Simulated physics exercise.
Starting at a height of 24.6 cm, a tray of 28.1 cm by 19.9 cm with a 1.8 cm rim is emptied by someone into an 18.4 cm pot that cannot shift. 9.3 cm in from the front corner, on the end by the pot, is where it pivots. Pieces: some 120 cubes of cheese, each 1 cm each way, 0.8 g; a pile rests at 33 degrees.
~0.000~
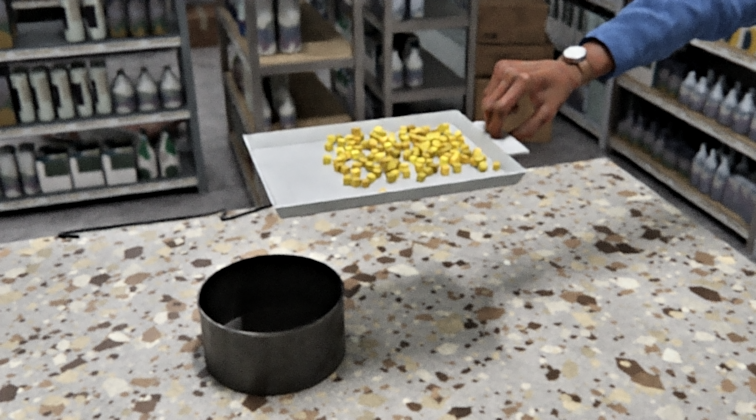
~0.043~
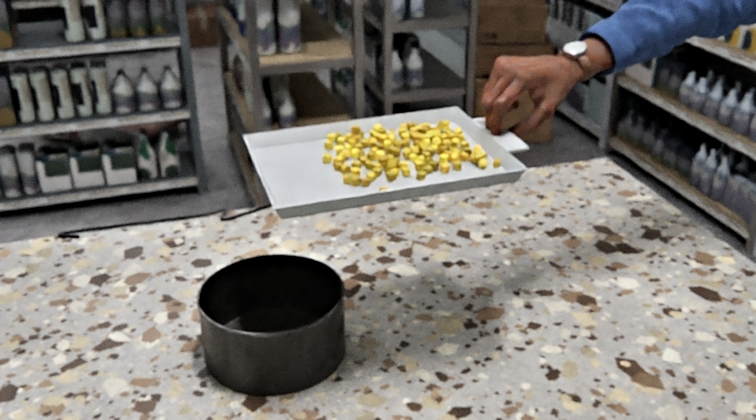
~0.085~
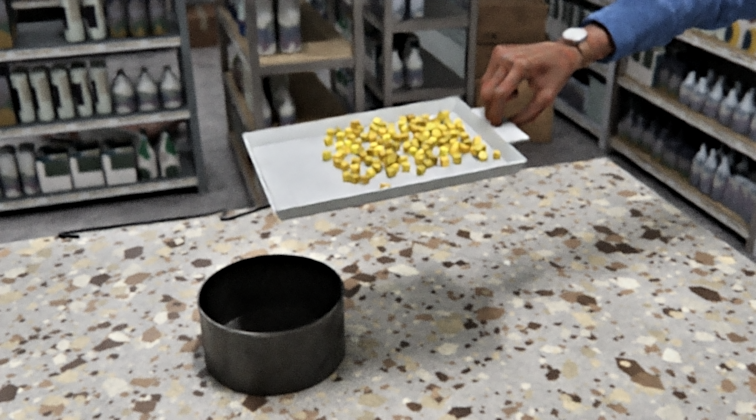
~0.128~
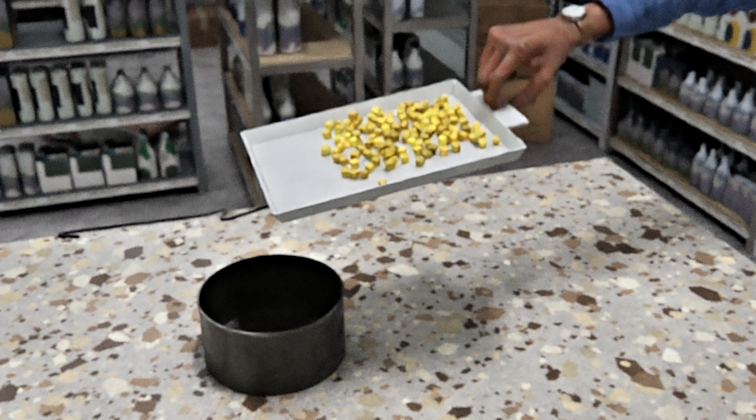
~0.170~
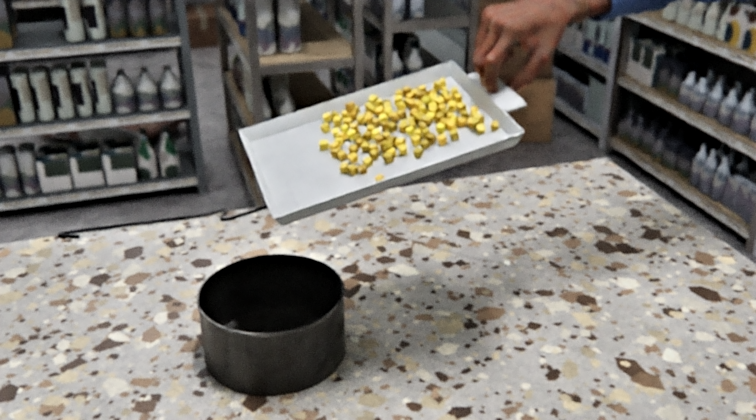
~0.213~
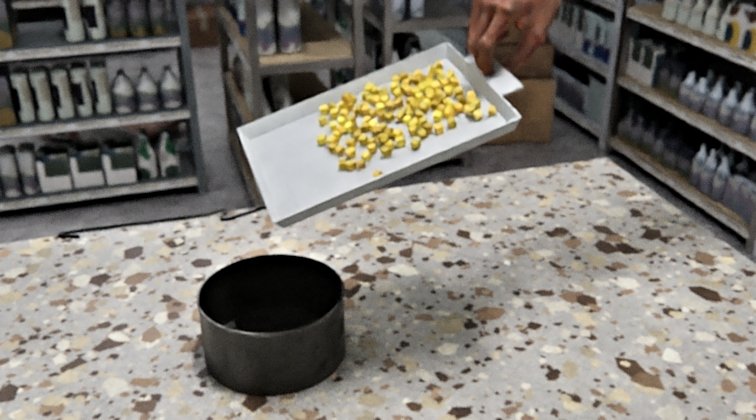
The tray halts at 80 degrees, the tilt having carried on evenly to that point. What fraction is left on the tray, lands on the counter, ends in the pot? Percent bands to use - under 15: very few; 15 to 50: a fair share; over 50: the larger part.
Tray - very few, counter - the larger part, pot - very few.
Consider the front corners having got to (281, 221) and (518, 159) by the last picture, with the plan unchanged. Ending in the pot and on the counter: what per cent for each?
In the pot: 20 per cent; on the counter: 80 per cent.
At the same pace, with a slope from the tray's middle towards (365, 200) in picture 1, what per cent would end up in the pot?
Roughly 20 % of the pieces.
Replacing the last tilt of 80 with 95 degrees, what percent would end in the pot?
Around 5 %, I reckon.
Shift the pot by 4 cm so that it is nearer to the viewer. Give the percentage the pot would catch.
Roughly 40 per cent.
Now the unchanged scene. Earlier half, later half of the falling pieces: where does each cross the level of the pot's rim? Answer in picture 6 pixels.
Early: About (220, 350); late: About (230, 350).
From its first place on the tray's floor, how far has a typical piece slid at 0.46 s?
I'd say close to 2 centimetres.
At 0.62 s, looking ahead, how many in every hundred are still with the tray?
Something like 100 percent, roughly.
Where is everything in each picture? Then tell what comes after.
Tray tilt 0 degrees, front corners at (281, 203) and (518, 170); middle of the pieces at (407, 154); pot at (271, 291), in the first picture.
Tray tilt 1 degrees, front corners at (280, 204) and (518, 167); middle of the pieces at (407, 152), in the second picture.
Tray tilt 4 degrees, front corners at (280, 206) and (518, 159), lowest corner left front; middle of the pieces at (407, 145), in the third picture.
Tray tilt 8 degrees, front corners at (279, 209) and (517, 145), lowest corner left front; middle of the pieces at (406, 135), in the fourth picture.
Tray tilt 14 degrees, front corners at (279, 212) and (515, 131), lowest corner left front; middle of the pieces at (404, 124), in the fifth picture.
Tray tilt 19 degrees, front corners at (278, 215) and (512, 116), lowest corner left front; middle of the pieces at (401, 113); pot at (271, 291). The tray's pace is about 125 degrees a second, in the sixth picture.
After 0.46 s, tilt 50 degrees; the tray holds 100 %, the pot 0 %.
After 0.62 s, tilt 70 degrees; the tray holds 100 %, the pot 0 %.
After 0.91 s, tilt 80 degrees; the tray holds 0 %, the pot 5 %.
By 2.1 s all is still; tray 0 %, counter 90 %, pot 10 %.
